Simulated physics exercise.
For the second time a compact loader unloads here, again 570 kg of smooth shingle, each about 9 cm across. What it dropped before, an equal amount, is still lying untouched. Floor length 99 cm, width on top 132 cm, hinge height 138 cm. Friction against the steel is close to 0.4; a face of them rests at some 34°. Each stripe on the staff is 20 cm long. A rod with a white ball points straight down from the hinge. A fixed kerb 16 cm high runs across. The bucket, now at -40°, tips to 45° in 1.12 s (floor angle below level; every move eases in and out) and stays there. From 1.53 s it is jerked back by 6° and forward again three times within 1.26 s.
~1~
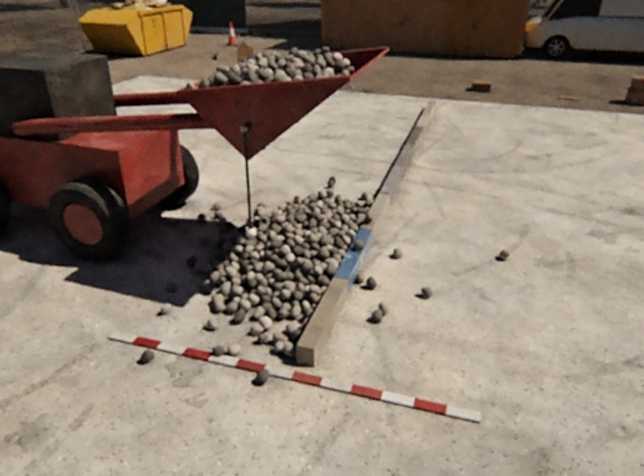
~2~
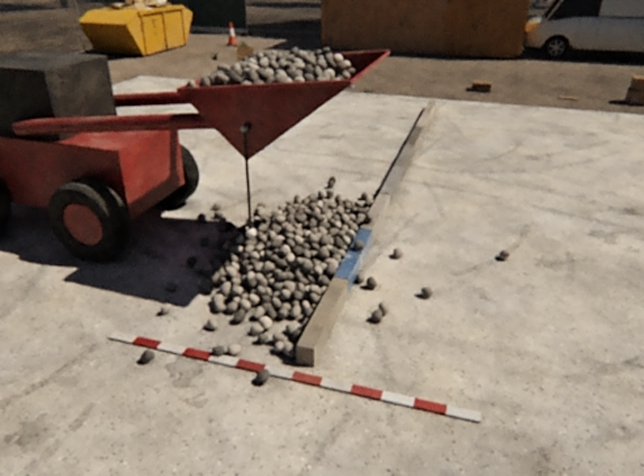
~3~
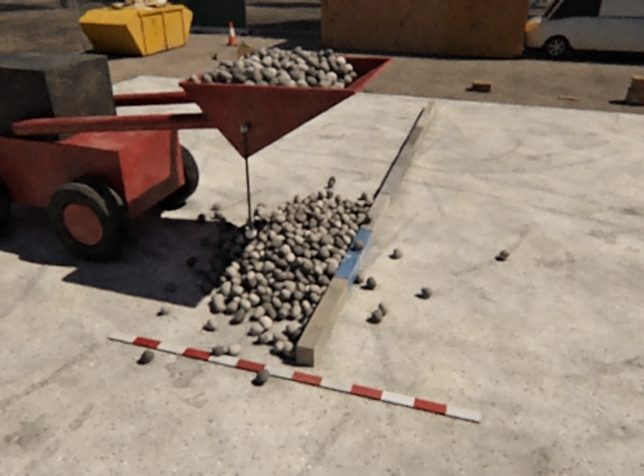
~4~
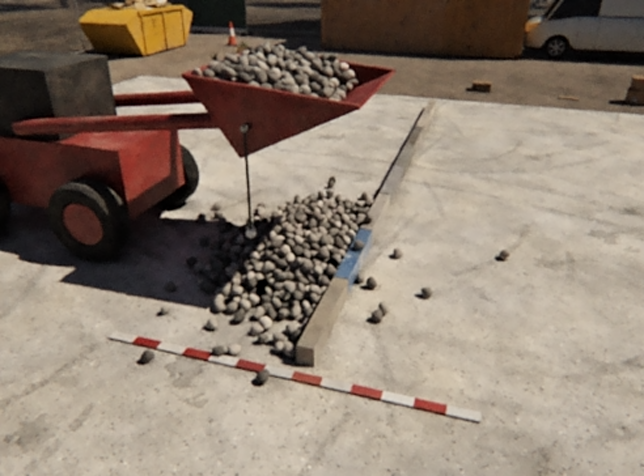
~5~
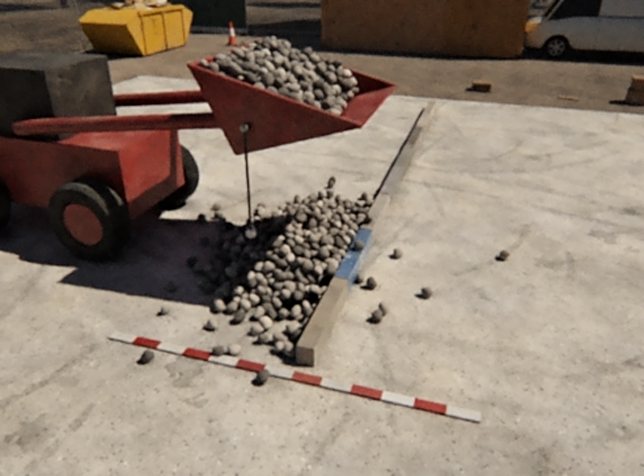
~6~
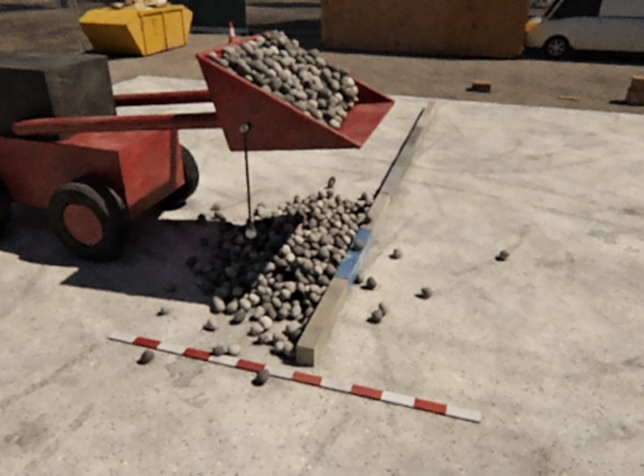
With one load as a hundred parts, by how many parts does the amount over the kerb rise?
Roughly 91 per cent of a load more.
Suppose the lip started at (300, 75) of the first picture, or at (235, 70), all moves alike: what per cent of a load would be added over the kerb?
About 45 and 5 per cent.
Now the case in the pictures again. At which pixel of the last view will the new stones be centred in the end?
Their middle is at about (422, 267).
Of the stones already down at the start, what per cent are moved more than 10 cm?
About 0 per cent.
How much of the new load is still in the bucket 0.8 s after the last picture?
It holds some 45 per cent.
Then, 0.4 s after the last picture the floor is at 32°; in per cent of one load, 99 in the bucket, 99 on this side of the kerb, 1 over the kerb; the foremost stones are at (399, 277).
Then, 0.8 s after the last picture the floor is at 45°; in per cent of one load, 43 in the bucket, 125 on this side of the kerb, 31 over the kerb; the foremost stones are at (423, 270).
Then, 2.8 s after the last picture the floor is at 45°; in per cent of one load, 0 in the bucket, 107 on this side of the kerb, 93 over the kerb; the foremost stones are past the picture's edge.
Then, 5.6 s after the last picture the floor is at 45°; in per cent of one load, 0 in the bucket, 107 on this side of the kerb, 93 over the kerb; the foremost stones are past the picture's edge. Net gain over the kerb, 91.
